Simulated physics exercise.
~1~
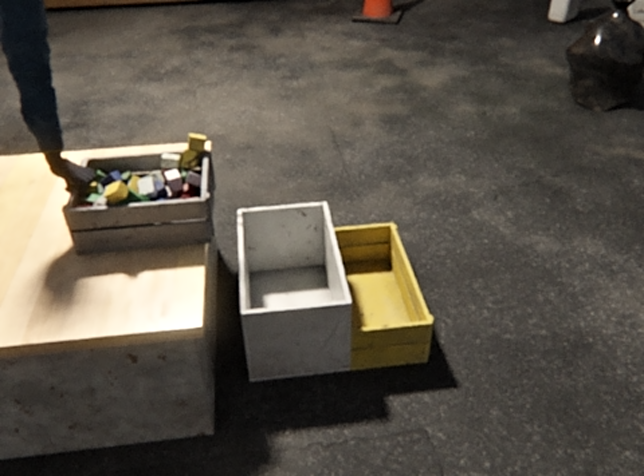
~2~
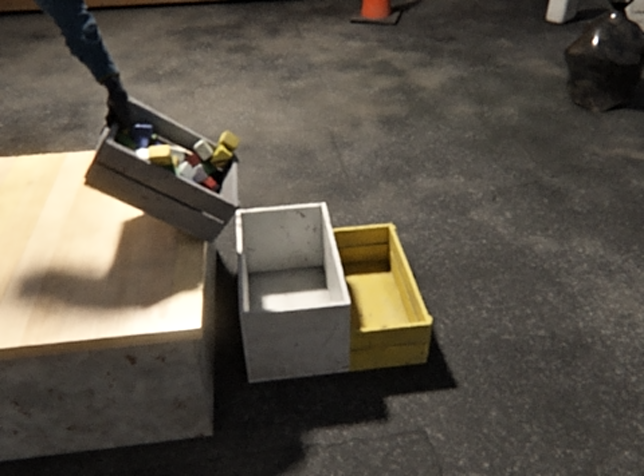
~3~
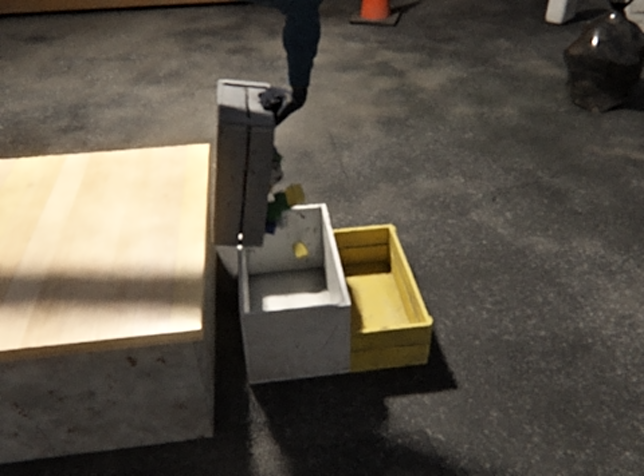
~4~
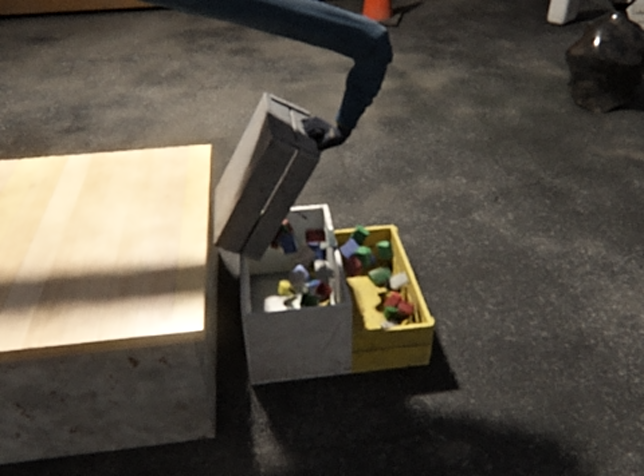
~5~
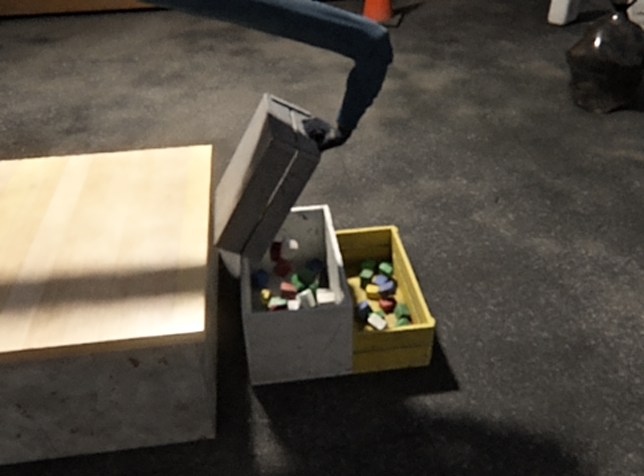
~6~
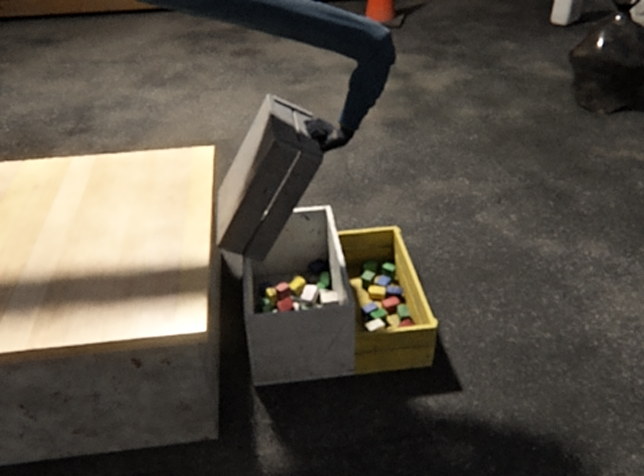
A blue-sleeved arm tipping a grey crate off a bench end, spilling coloured bricks into a white trough and the yellow box beyond.
